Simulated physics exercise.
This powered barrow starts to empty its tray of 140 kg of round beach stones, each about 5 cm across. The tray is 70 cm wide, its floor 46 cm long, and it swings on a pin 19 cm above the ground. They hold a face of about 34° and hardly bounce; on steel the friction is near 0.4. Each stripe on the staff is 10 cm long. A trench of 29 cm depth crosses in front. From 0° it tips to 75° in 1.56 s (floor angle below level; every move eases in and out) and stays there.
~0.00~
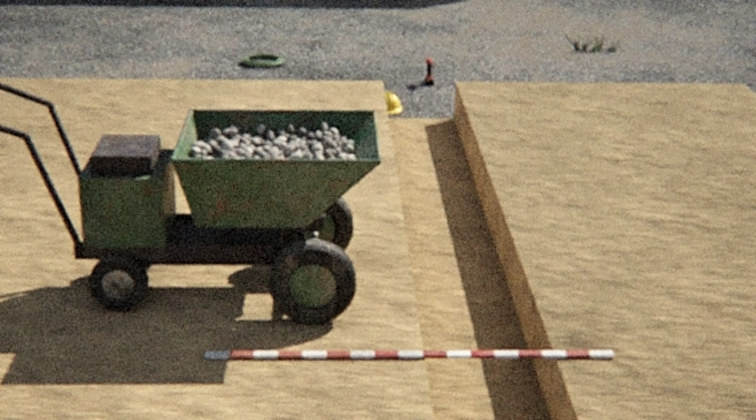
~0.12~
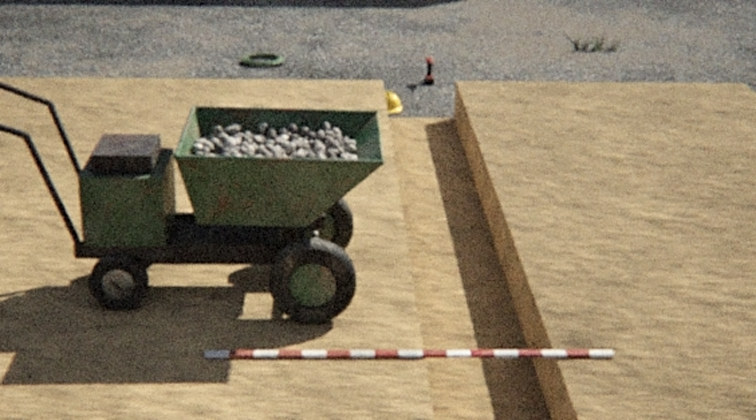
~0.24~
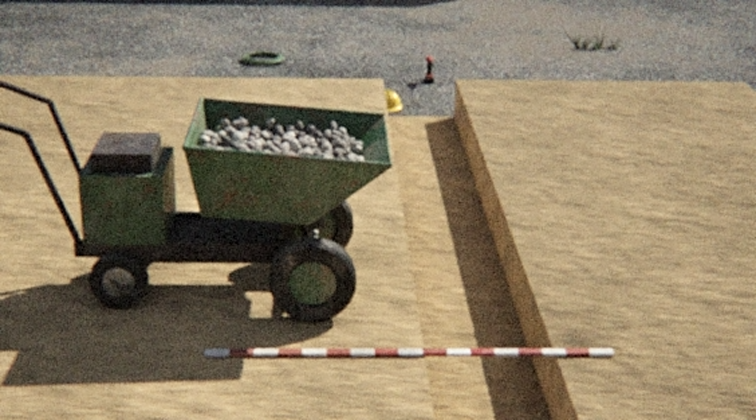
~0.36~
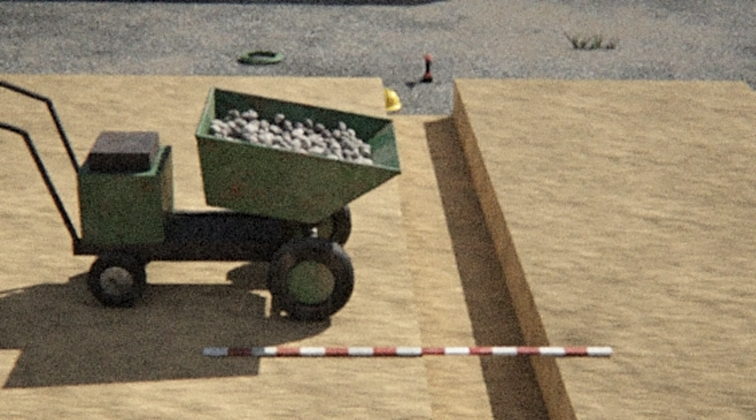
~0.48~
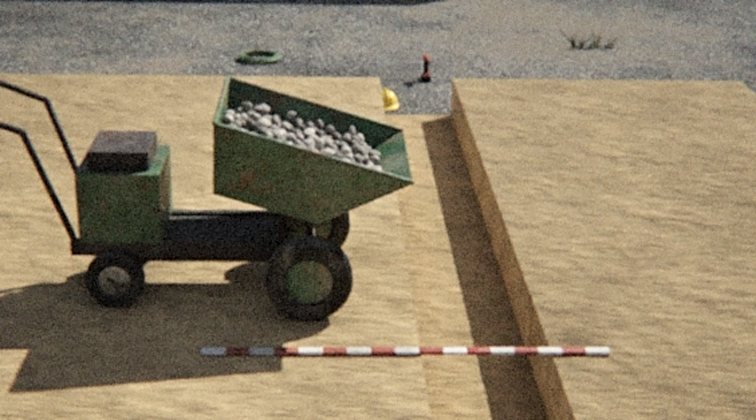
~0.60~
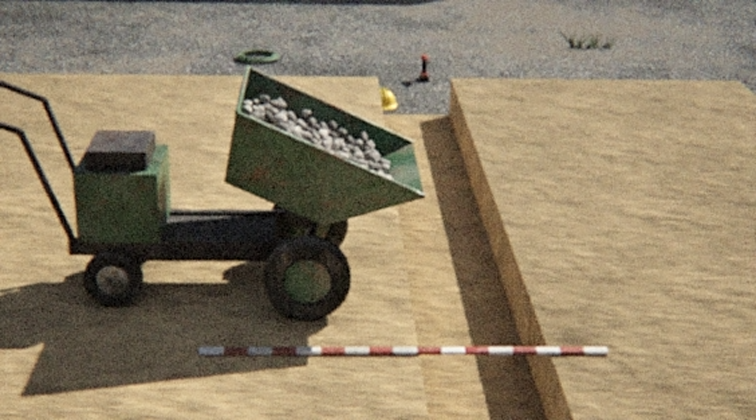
On sandy ground beside a trench, a green barrow's tray of stones tilts steadily to the right.
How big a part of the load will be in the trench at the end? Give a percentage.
Close to 100 in a hundred.
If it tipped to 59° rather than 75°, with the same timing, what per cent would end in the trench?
Then about 100 per cent.
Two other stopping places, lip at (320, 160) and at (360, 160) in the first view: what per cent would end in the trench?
Near 90 per cent from the first place, 100 from the second.
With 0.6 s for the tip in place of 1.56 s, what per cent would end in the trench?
Then about 95 per cent.
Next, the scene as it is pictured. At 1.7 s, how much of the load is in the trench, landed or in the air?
Some 80 per cent.
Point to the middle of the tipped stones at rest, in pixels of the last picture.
Around (483, 331).
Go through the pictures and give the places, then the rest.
In the first frame, the tray is at 0°, its lip at (381, 162); the top of the load is at (298, 140).
In the second frame, lip at (384, 163), floor tilted 1°, highest stones at (270, 140); the stones move at 0.2 m/s on average.
In the third frame, lip at (392, 166), floor tilted 5°, highest stones at (239, 134); the stones move at 0.3 m/s on average.
In the fourth frame, lip at (402, 172), floor tilted 10°, highest stones at (236, 124); the stones move at 0.4 m/s on average.
In the fifth frame, the tray is at 17°, its lip at (413, 183); the top of the load is at (242, 116); the stones move at 0.5 m/s on average.
In the sixth frame, lip at (425, 197), floor tilted 25°, highest stones at (253, 109); the stones move at 0.6 m/s on average.
After 1.2 s the floor is at 63°; 98 % in the tray, 2 % in the trench; the foremost stones are at (472, 261).
After 1.7 s the floor is at 75°; 21 % in the tray, 79 % in the trench; the foremost stones are at (520, 313).
After 2.0 s the floor is at 75°; 1 % in the tray, 98 % in the trench; the foremost stones are at (530, 307).
After 4.0 s the floor is at 75°; 0 % in the tray, 100 % in the trench; the foremost stones are at (531, 306).
